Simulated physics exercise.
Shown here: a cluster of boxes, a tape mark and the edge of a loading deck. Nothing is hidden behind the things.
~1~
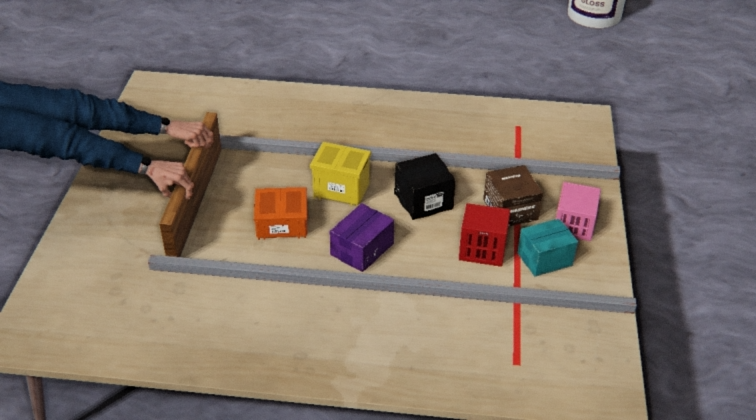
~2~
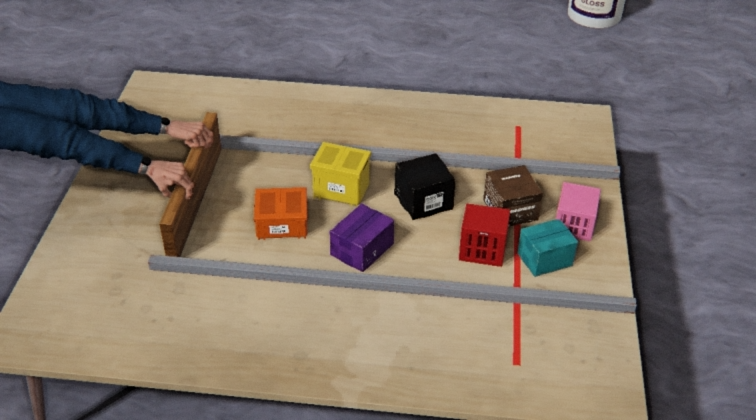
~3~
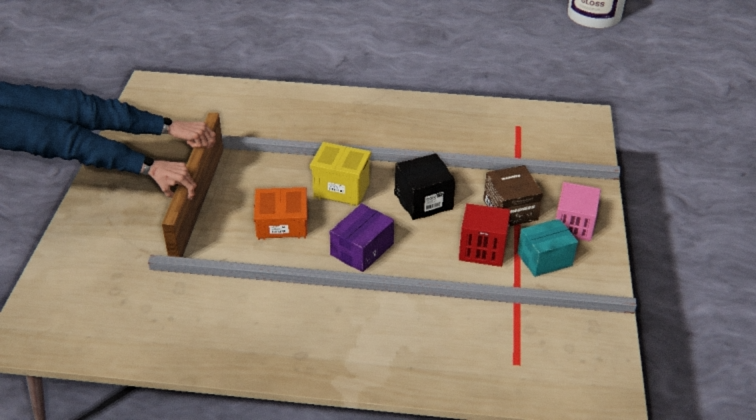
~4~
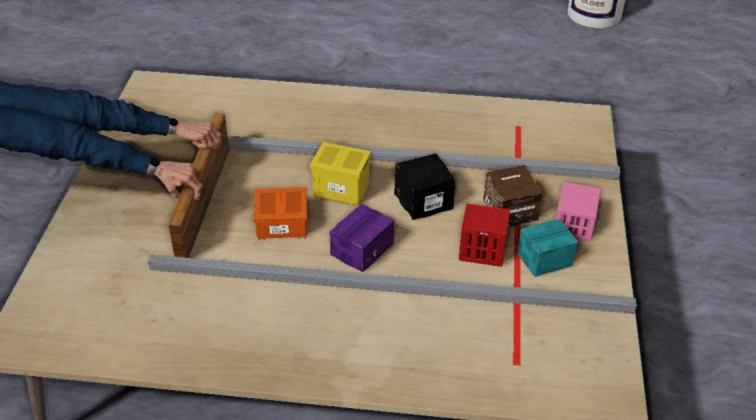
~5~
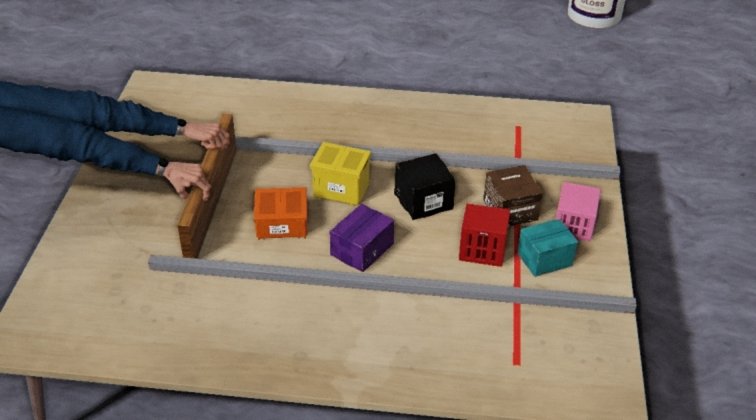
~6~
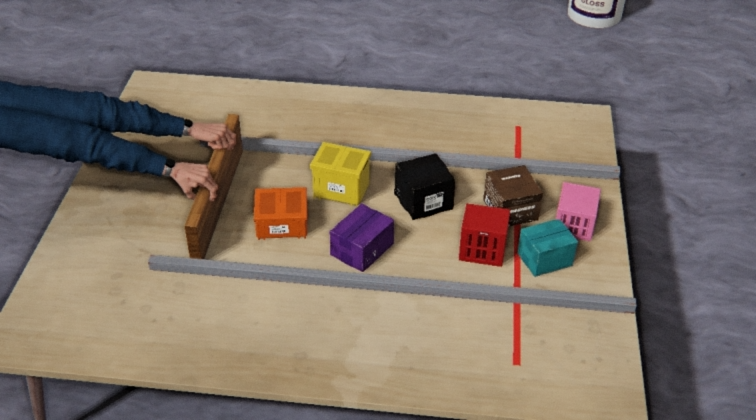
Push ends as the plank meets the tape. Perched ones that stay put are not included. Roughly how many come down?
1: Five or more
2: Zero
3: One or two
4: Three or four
Answer: 4.
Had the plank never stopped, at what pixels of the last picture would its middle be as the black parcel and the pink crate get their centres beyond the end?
With the black parcel it sits around (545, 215), with the pink crate around (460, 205).
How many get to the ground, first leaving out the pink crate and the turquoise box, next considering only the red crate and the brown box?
Counts - first: 1, second: 1.
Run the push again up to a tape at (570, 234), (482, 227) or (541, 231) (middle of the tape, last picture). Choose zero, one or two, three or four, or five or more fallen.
In order: More than four, then just one or two, then either three or four.
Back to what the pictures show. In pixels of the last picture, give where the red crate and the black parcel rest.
Final positions - red crate around (595, 244), black parcel around (595, 205).
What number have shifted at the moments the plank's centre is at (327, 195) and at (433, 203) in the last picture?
First 3 and then 8.
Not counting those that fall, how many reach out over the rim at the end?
The total would be 0.
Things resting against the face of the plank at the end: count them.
The figure is 3.
Soon after, none off yet; pink crate at rest near (577, 212); turquoise box at rest near (547, 247); brown box at rest near (512, 196).
In the end, the number that fall off is three or four; gone, brown box, turquoise box and pink crate.
